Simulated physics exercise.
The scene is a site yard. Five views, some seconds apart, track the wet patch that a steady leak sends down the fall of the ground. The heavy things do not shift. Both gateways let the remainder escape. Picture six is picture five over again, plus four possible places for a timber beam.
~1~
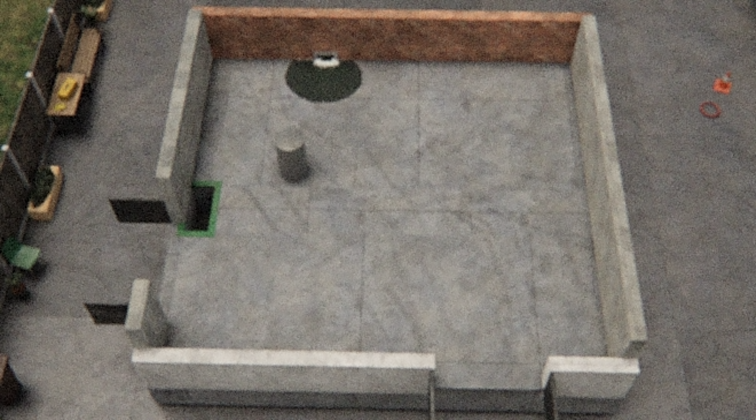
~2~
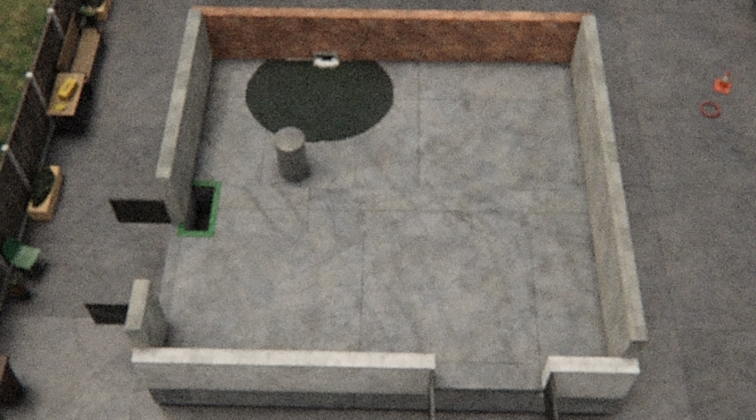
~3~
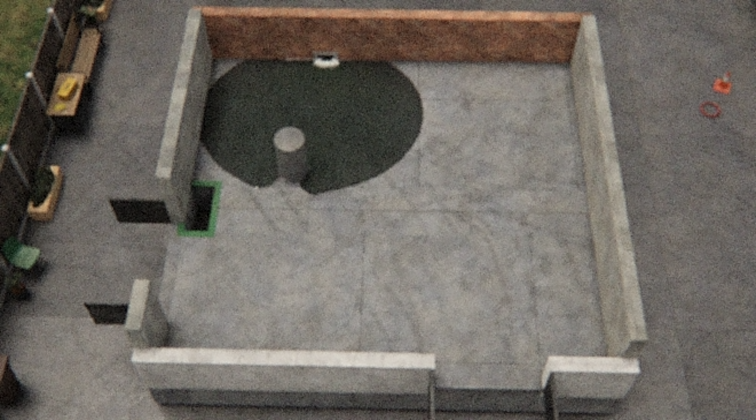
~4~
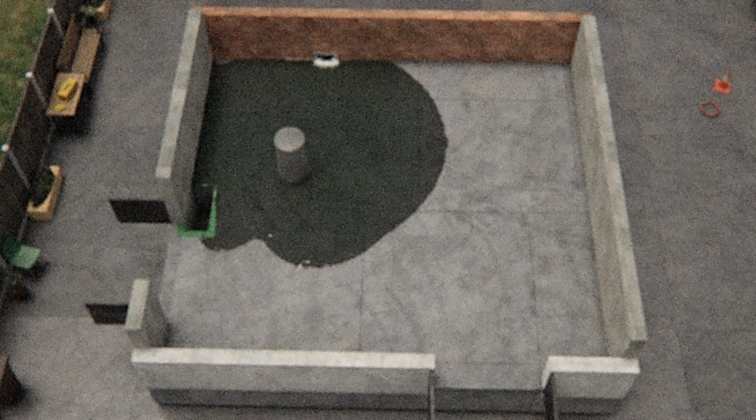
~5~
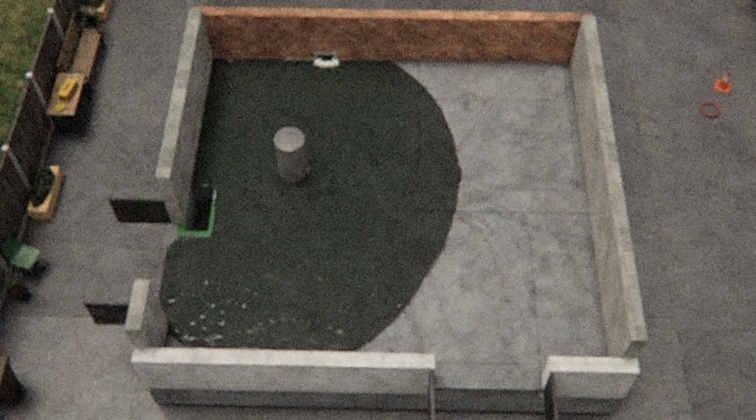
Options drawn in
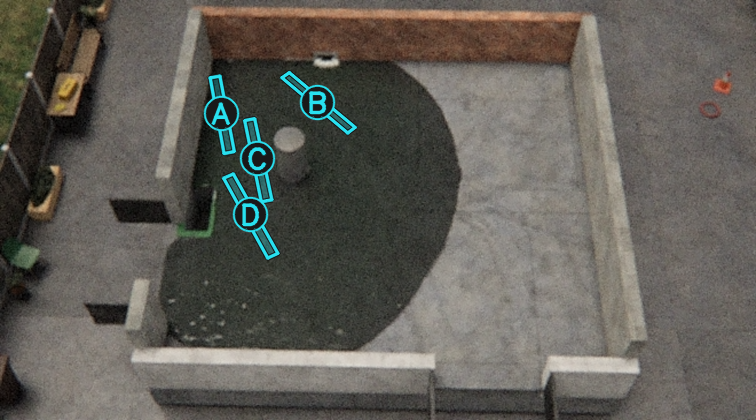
Dark liquid spreads from a small pale outfall at the foot of a brick-red back wall, in a grey walled yard seen from high above by a still camera. Grey walls with gaps enclose the other sides, a grey post stands upper left, and a green-edged pit lies by the left wall. The rounded pool widens, surrounds the post, reaches the pit, then covers the left half to the front wall.
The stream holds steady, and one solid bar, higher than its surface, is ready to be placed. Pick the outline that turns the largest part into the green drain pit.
It is D.
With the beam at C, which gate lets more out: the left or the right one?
More leaves on the left.
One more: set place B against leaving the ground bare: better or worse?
Worse.
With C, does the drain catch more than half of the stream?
No.
On the marked copy, A from (215, 77) to (229, 152); B from (285, 75) to (351, 130); C from (249, 119) to (266, 200); D from (228, 176) to (272, 255).
For place A, about 23 % of the stream goes into the green drain pit, about 76 % out by the gates.
For place B, about 18 % of the stream goes into the green drain pit, about 81 % out by the gates.
For place C, about 21 % of the stream goes into the green drain pit, about 78 % out by the gates.
For place D, about 36 % of the stream goes into the green drain pit, about 63 % out by the gates.
